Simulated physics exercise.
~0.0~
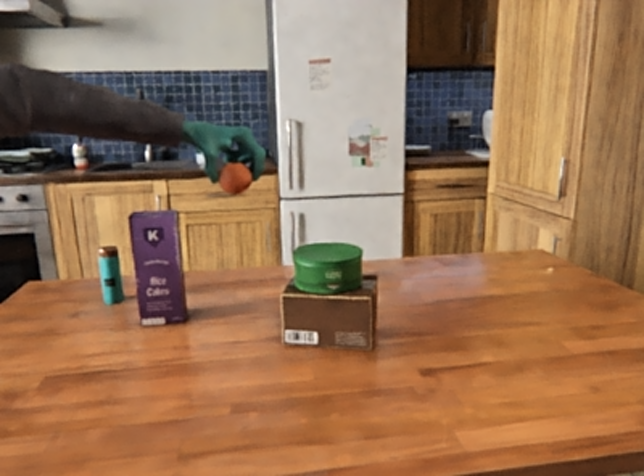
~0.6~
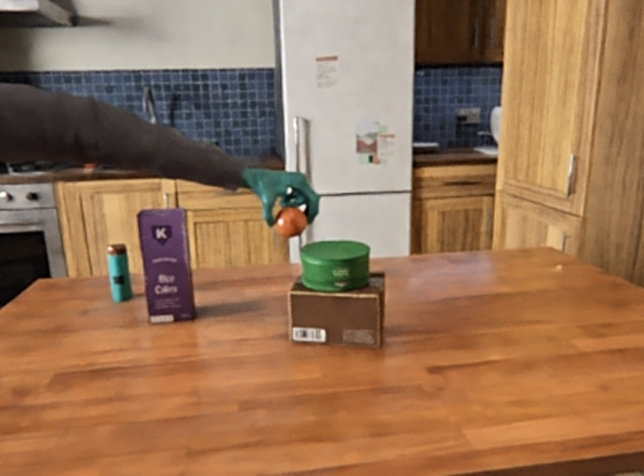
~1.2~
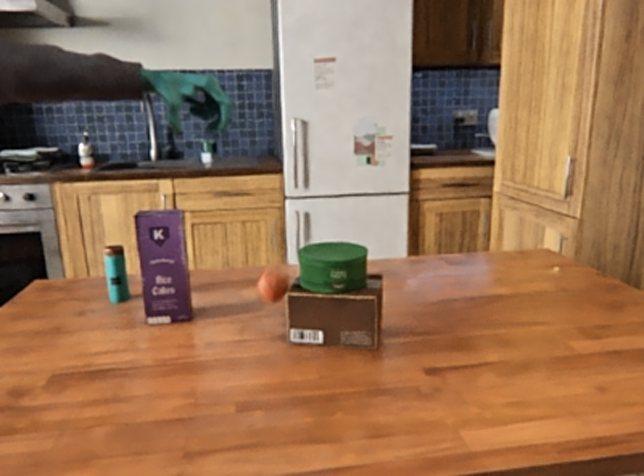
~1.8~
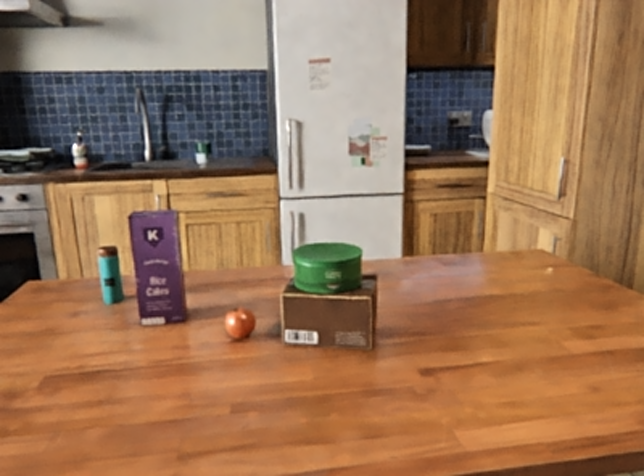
Kitchen worktop with a gloved hand releasing an orange tomato at a green tub's left edge, the tomato falling beside the box.
